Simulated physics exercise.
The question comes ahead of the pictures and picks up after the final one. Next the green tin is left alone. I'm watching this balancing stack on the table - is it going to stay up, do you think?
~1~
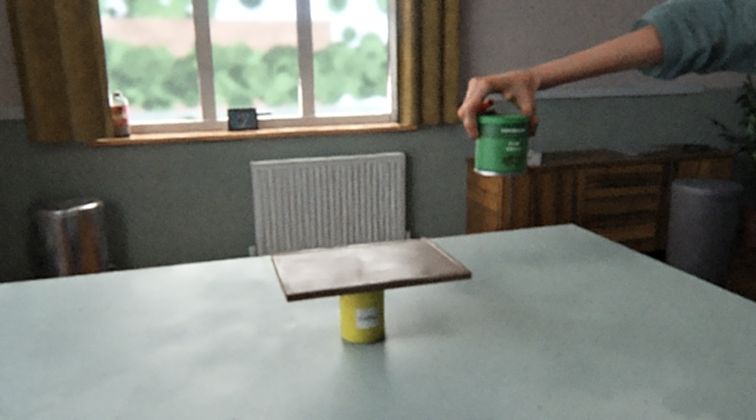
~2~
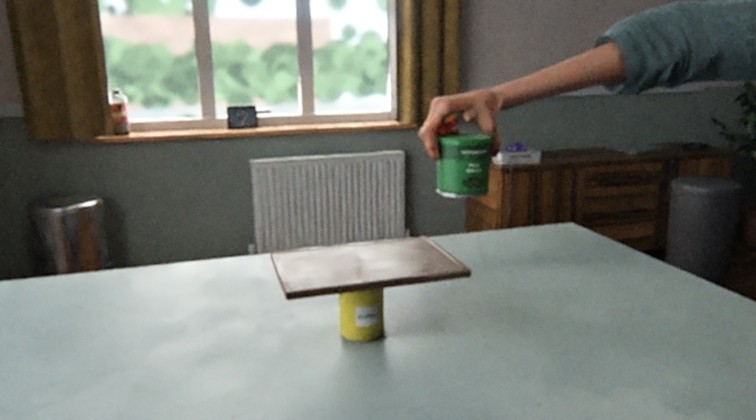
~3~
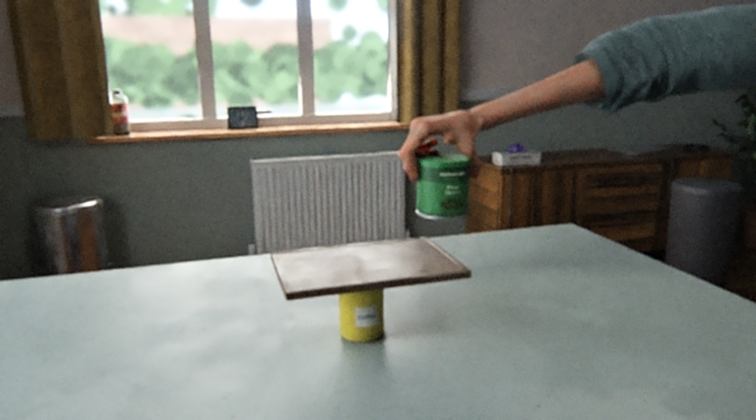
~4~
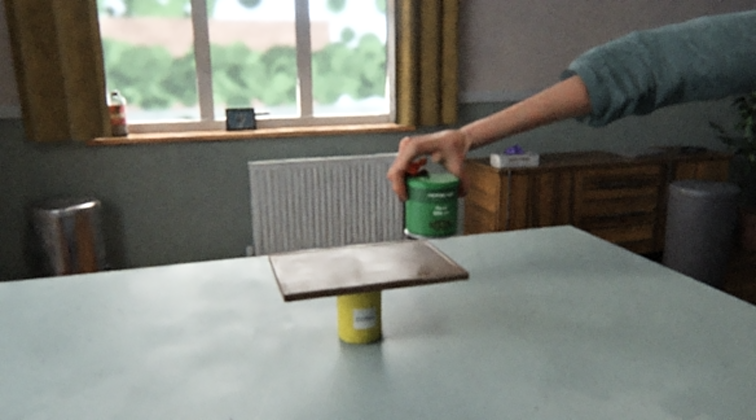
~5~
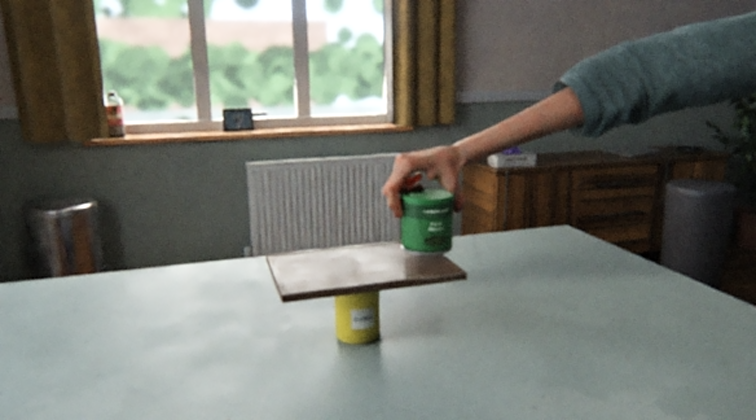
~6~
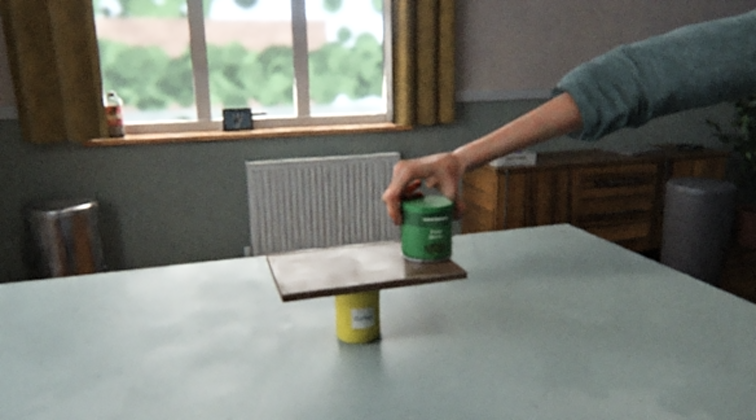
It will not stay intact.
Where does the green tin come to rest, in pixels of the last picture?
I'd say around (483, 292) in the last view.
Then, 0.30 s past the last view, green tin now fallen; brown lid rocked 46° from its first pose.
Then, 0.40 s past the last view, brown lid rocked 64° from its first pose.
Then, 0.60 s past the last view, brown lid rocked 44° from its first pose.
Finally, fallen, green tin; down or leaning hard in the stack, brown lid; yellow jar still in place. Final places as the last picture's camera would see them, green tin near (483, 292). The stack comes apart.
